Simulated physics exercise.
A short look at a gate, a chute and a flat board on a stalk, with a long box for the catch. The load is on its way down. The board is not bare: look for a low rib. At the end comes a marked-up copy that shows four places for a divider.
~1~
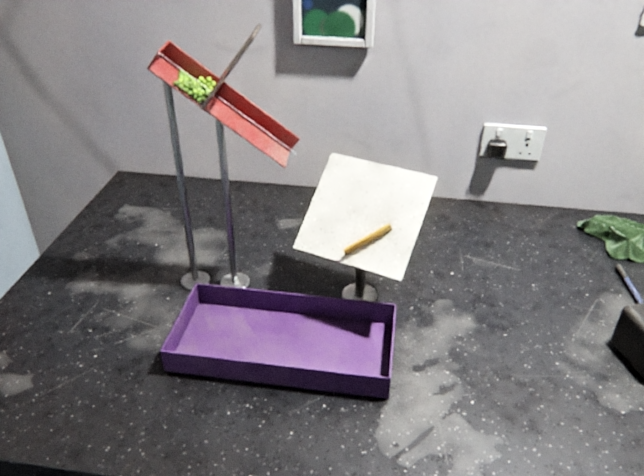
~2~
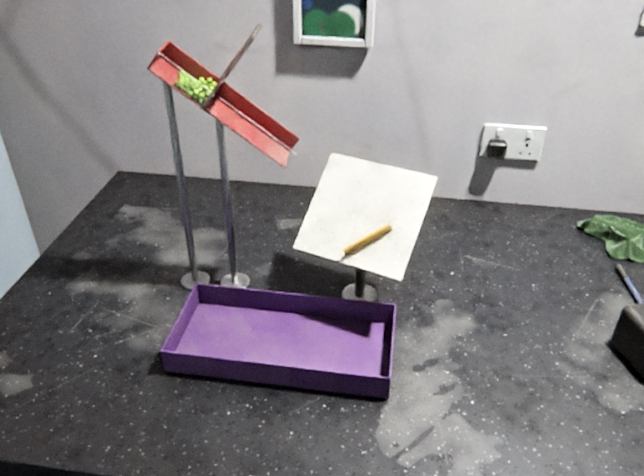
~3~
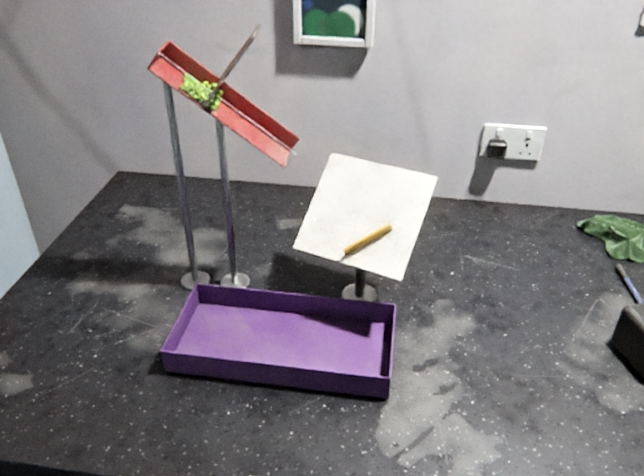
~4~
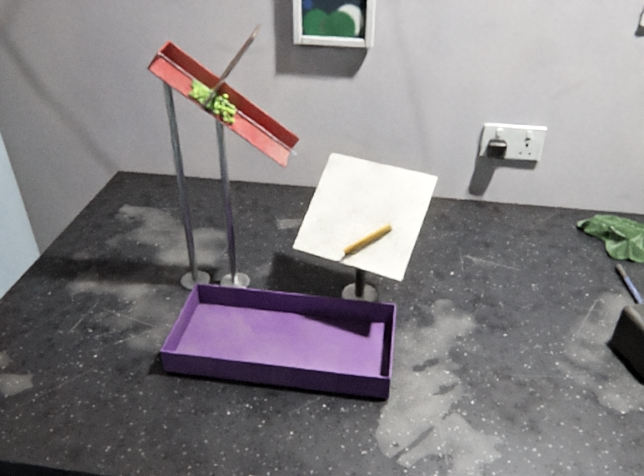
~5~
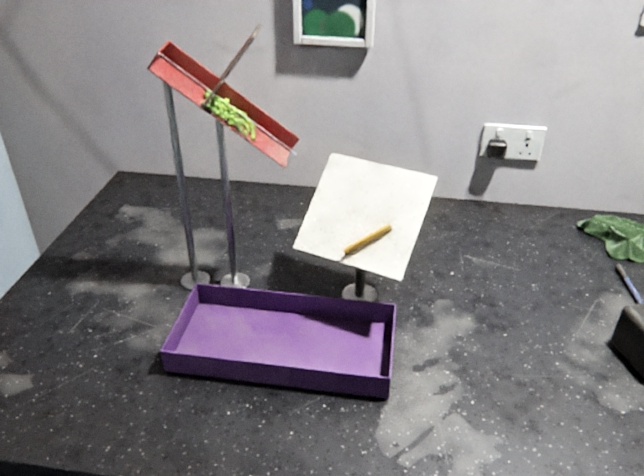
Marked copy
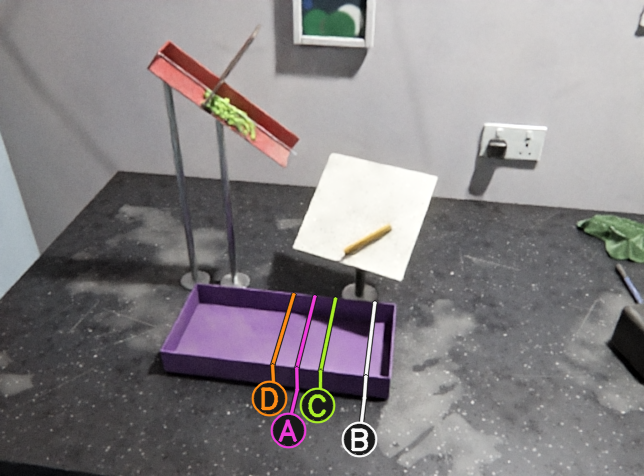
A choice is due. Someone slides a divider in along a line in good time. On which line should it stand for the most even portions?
Choose A.
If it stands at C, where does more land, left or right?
The left side.
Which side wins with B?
Left.
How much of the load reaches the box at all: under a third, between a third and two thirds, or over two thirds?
Over two thirds.
On the marked copy, line A crosses the front rim at (296, 367); line B crosses the front rim at (366, 375); line C crosses the front rim at (320, 370); line D crosses the front rim at (272, 364).
Choosing A, of what is caught, close to half on the left of the divider, close to half on the right.
Choosing B, of what is caught, the whole lot on the left of the divider, none at all on the right.
Choosing C, of what is caught, all but a few on the left of the divider, a small share on the right.
Choosing D, of what is caught, a small share on the left of the divider, all but a few on the right.
